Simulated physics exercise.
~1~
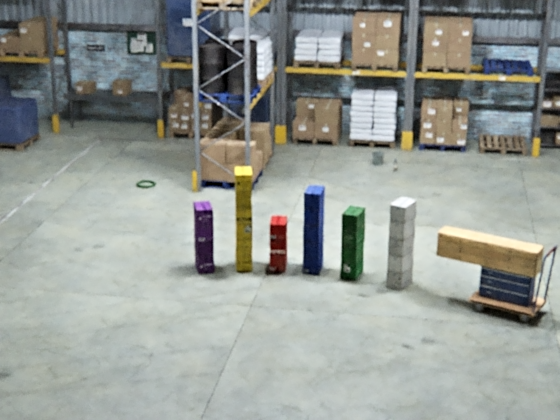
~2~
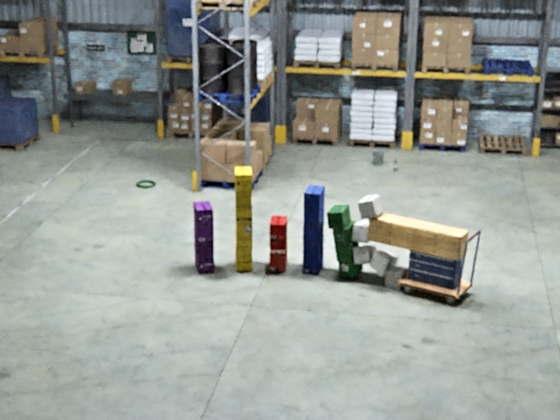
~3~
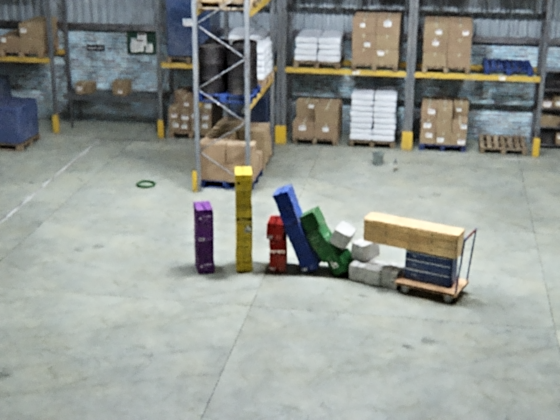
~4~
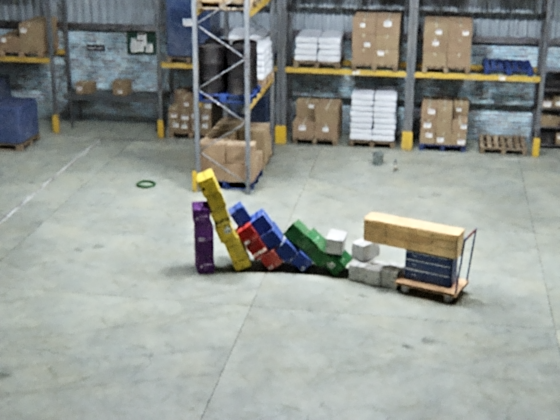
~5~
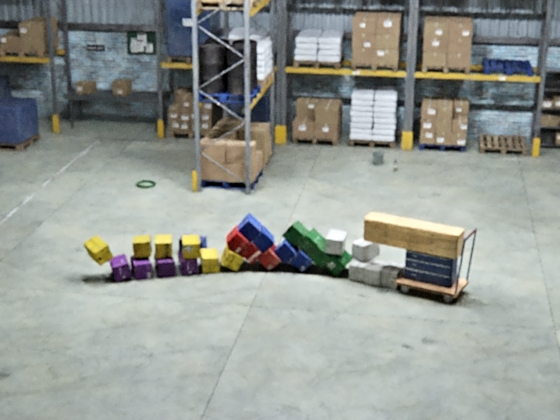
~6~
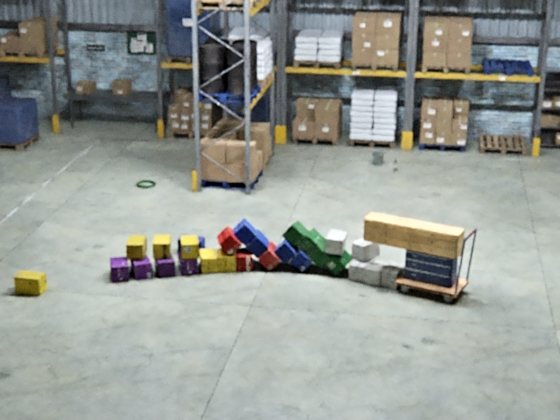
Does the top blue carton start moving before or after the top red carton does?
The top blue carton starts moving before the top red one. The blue column is already leaning left while the red column still stands in place.
